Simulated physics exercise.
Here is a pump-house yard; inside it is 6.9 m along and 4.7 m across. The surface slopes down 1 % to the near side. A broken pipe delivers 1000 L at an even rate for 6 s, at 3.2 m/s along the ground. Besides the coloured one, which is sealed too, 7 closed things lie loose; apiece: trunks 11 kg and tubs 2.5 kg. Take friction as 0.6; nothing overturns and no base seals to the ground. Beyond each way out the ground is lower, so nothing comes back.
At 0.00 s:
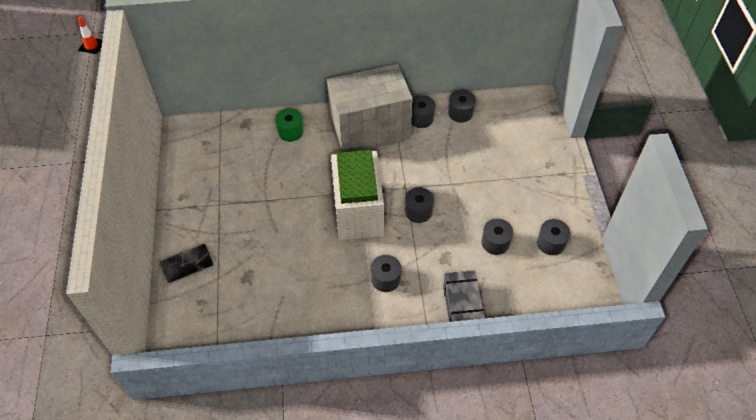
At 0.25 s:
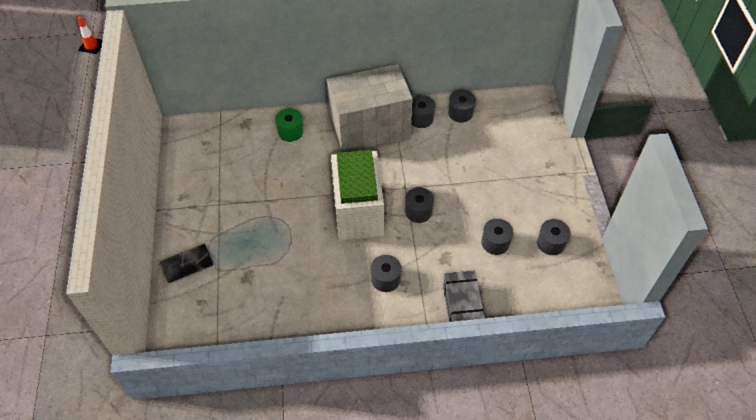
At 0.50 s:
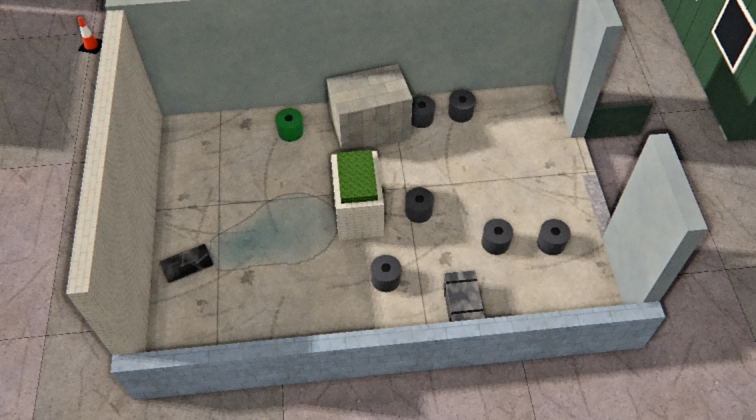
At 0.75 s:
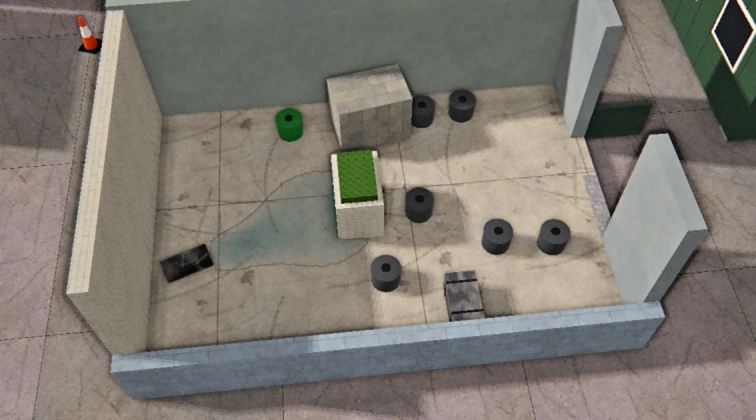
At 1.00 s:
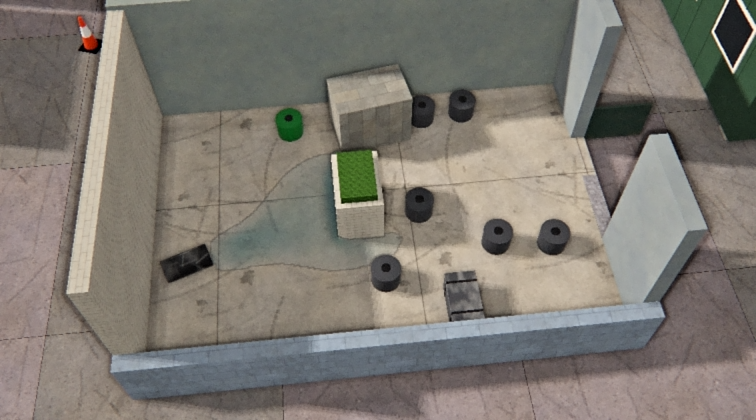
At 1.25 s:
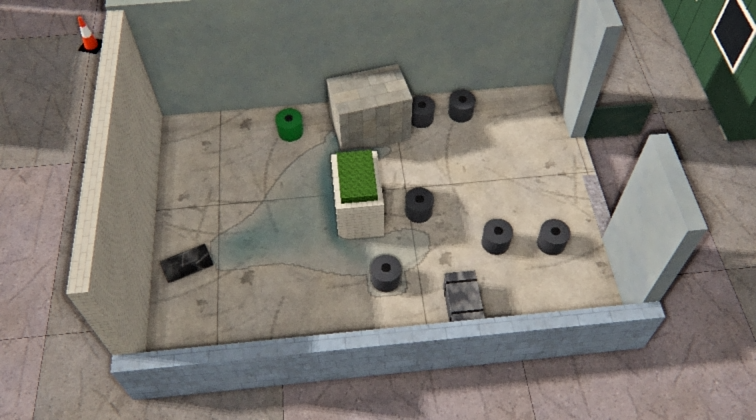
Water spreads from beside a dark slab at the left of a walled yard, reaching the grass-topped block in the middle and extending around it, while the green tub, the dark tubs and the crate stay still.
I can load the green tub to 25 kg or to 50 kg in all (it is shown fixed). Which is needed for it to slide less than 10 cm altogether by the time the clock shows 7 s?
I expect that the smaller load will do.
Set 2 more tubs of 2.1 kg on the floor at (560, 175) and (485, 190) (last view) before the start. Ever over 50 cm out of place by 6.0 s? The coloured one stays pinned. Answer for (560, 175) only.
It is short of it.
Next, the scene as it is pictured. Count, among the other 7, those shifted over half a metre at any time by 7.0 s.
That makes 3.
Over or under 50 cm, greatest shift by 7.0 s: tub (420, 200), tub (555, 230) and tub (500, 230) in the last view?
In that order: Less, short of it, short of it.
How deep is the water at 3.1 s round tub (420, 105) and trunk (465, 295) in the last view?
About 0 and 3 cm.
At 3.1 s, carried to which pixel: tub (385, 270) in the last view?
Around (436, 317).
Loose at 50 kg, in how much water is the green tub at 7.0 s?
Roughly 8 cm.
After 1.8 s the green tub would be 0 cm from its start with 25 kg and 0 cm from its start with 50 kg; 1 cm of water round it then.
After 3.1 s the green tub would be 0 cm from its start with 25 kg and 0 cm from its start with 50 kg; 6 cm of water round it then.
After 4.9 s the green tub would be 0 cm from its start with 25 kg and 0 cm from its start with 50 kg; 8 cm of water round it then.
After 7.0 s the green tub would be 0 cm from its start with 25 kg and 0 cm from its start with 50 kg; 8 cm of water round it then.
